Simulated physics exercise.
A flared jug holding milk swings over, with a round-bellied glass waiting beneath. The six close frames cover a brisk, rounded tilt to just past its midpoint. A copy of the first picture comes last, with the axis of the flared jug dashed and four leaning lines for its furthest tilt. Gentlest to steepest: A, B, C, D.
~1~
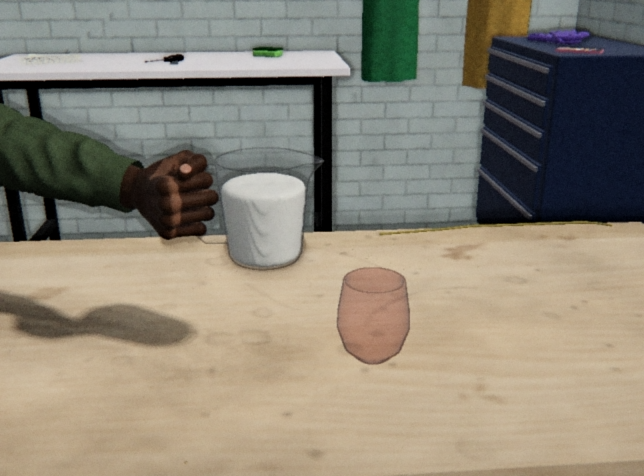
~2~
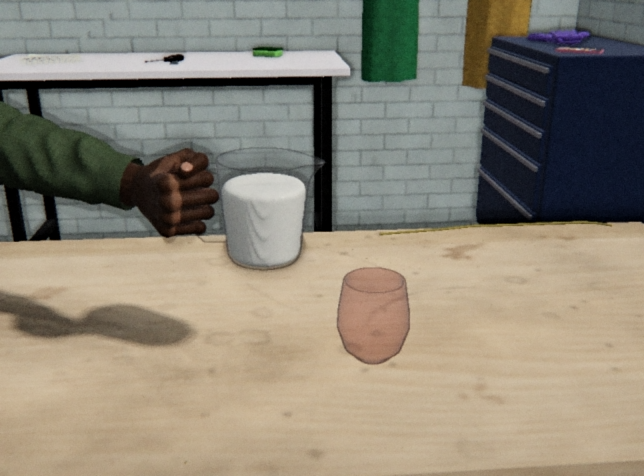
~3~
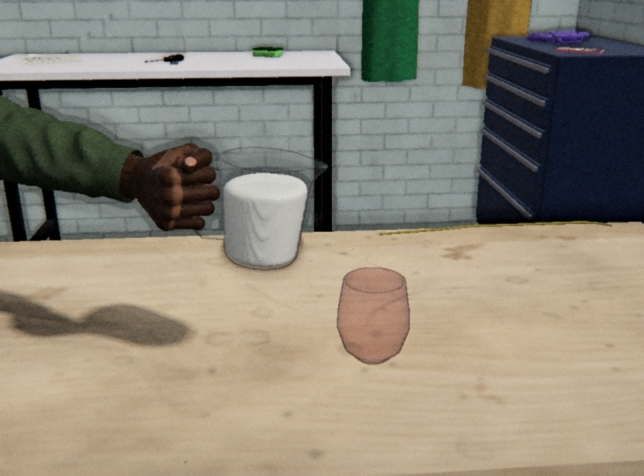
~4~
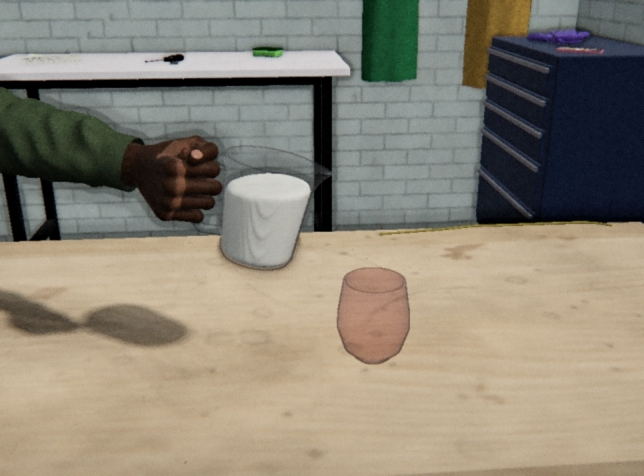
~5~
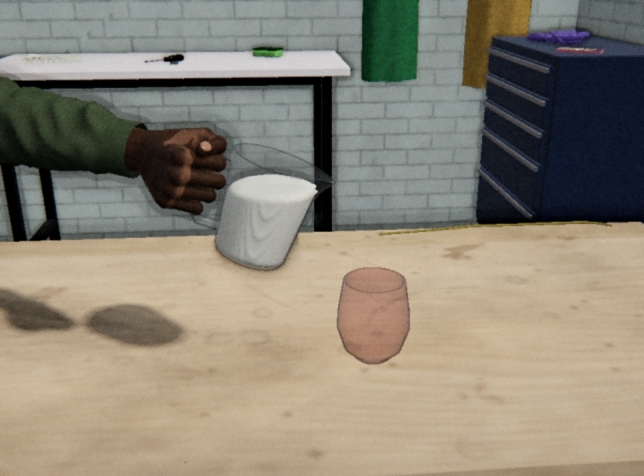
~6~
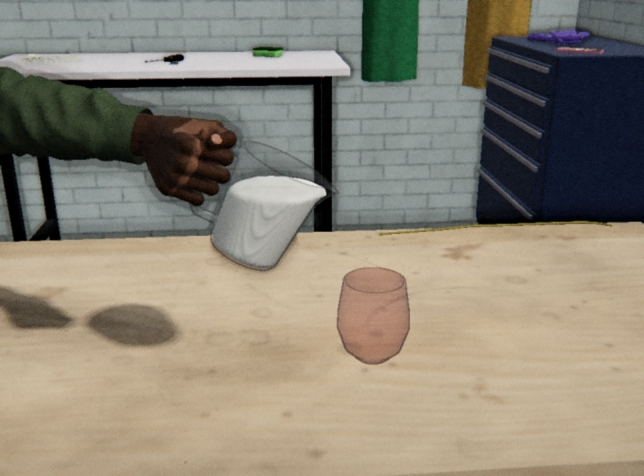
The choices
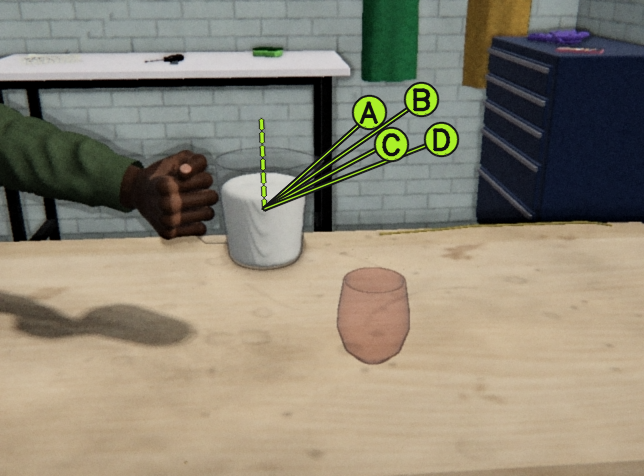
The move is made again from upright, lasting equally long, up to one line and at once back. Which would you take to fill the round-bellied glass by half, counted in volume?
C.
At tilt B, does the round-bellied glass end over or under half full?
Under half.
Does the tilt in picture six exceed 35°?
No.
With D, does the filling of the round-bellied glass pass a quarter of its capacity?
Yes.
On the marked copy, A at (358, 125); B at (407, 109); C at (374, 150); D at (425, 145).
Choosing A, the round-bellied glass ends with about 22 % of what it can hold.
Choosing B, the round-bellied glass ends with about 34 % of what it can hold.
Choosing C, the round-bellied glass ends with about 48 % of what it can hold.
Choosing D, the round-bellied glass ends with about 63 % of what it can hold.
